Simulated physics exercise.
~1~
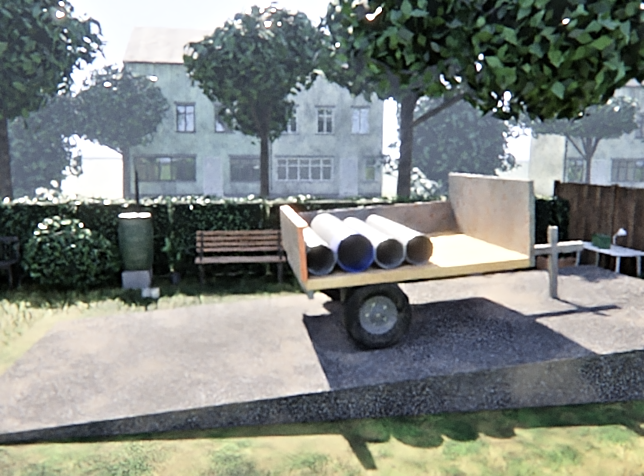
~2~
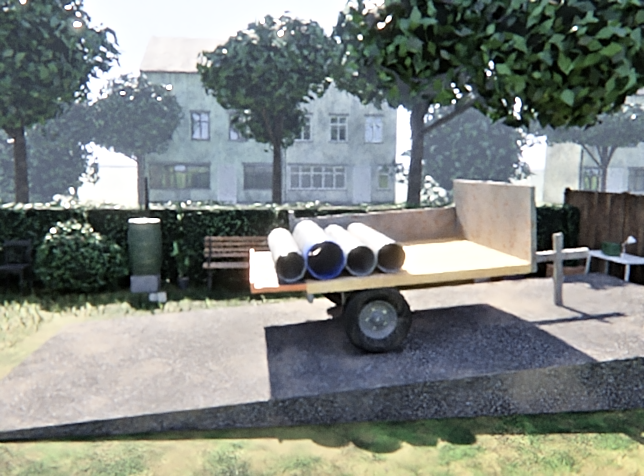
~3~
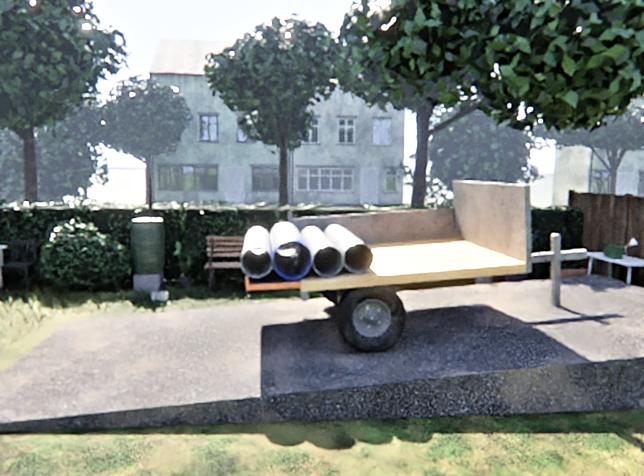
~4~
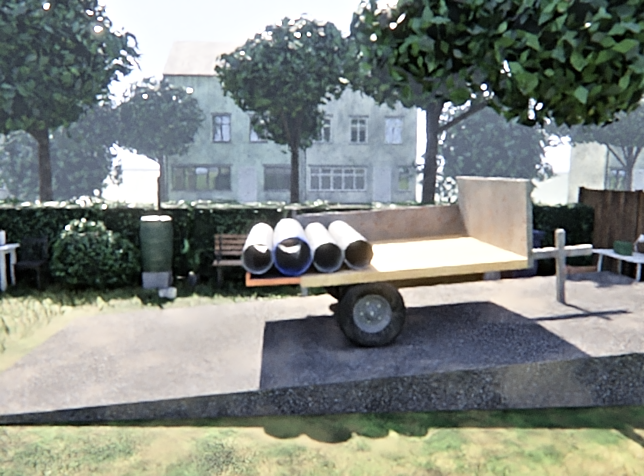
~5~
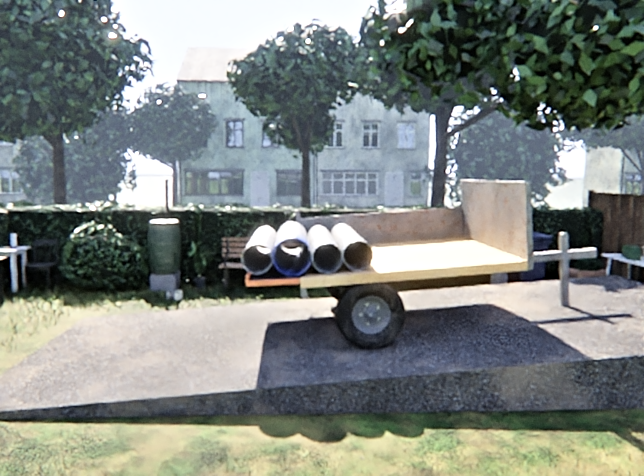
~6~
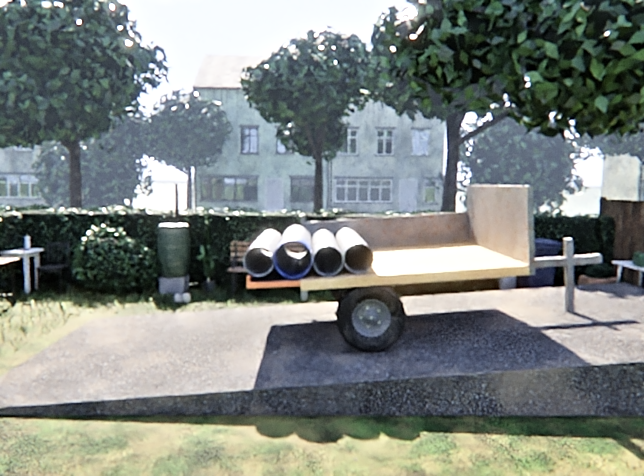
Four pipes roll left on a trailer as its tailgate drops, stopping on the gate.
